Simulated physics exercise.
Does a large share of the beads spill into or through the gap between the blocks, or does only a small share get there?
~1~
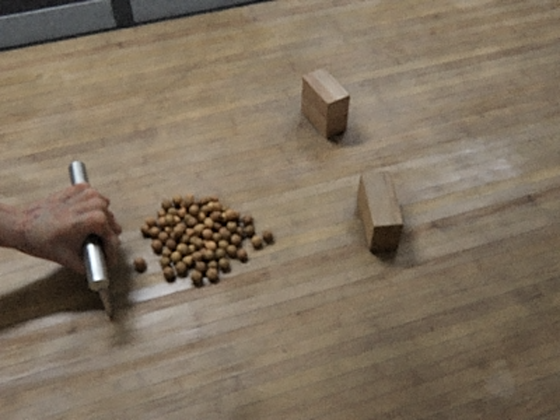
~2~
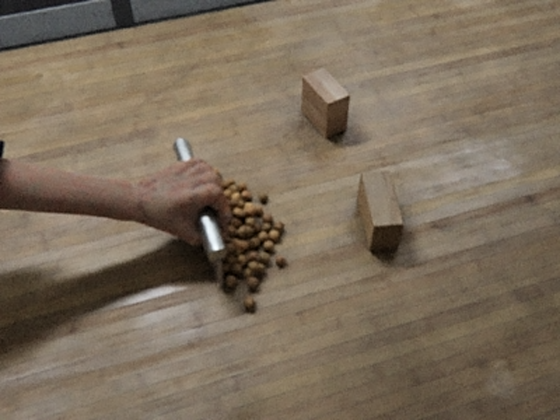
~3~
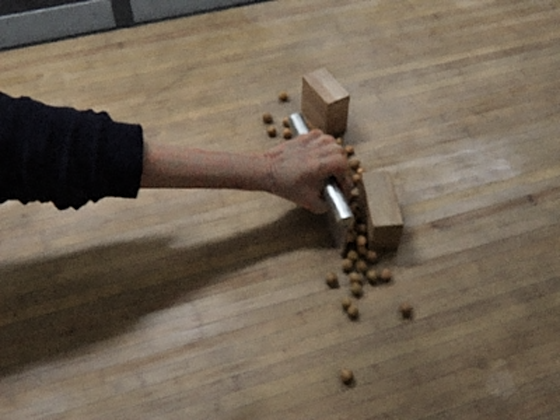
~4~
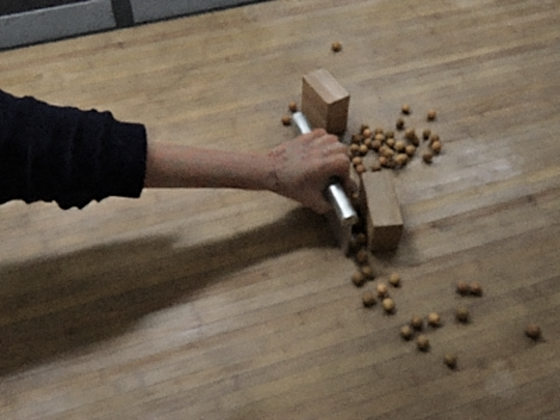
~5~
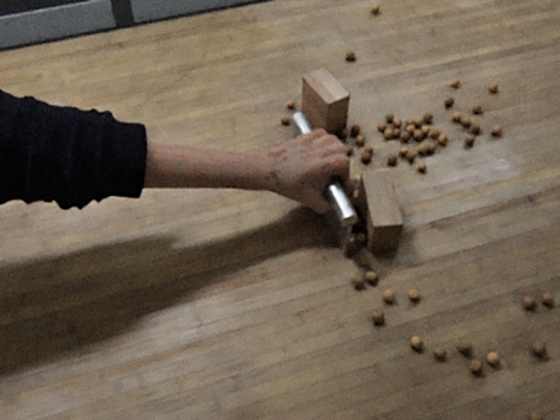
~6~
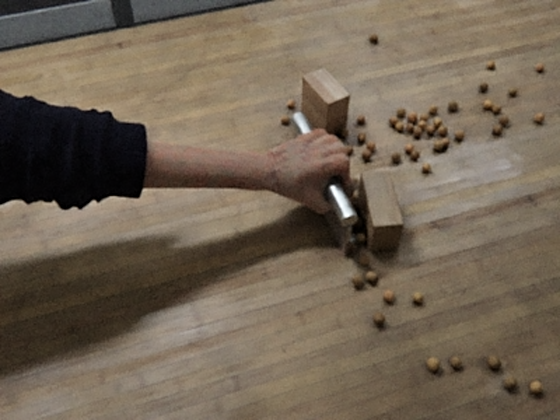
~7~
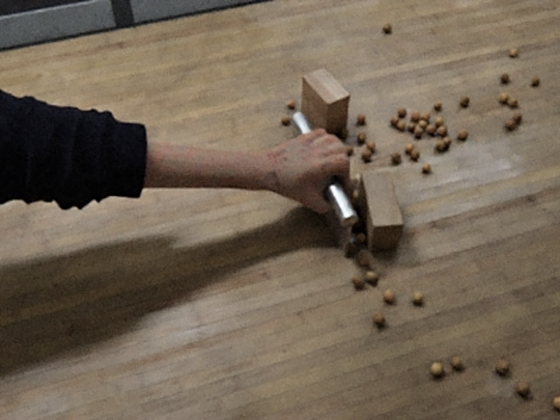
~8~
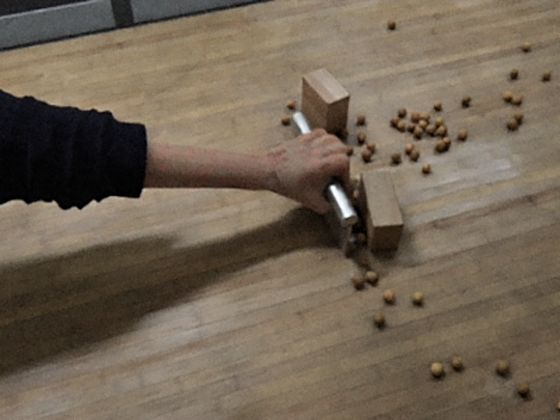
A large share of the beads ends up in the gap or past it, with many scattered to the right of the blocks.
A hand gripping a silver-coloured scraper starts at the left of a striped wooden surface, seen from above at an angle, beside a heap of small brown wooden beads. Two light brown blocks stand to the right with a gap between them. The hand pushes the scraper rightward into the beads, bunching them and driving them against the blocks, where it stops. Many beads burst through the gap and scatter to the right, while others roll around the near block and a few pass the far one. At the end the beads lie spread out, with some still held up before the blocks.
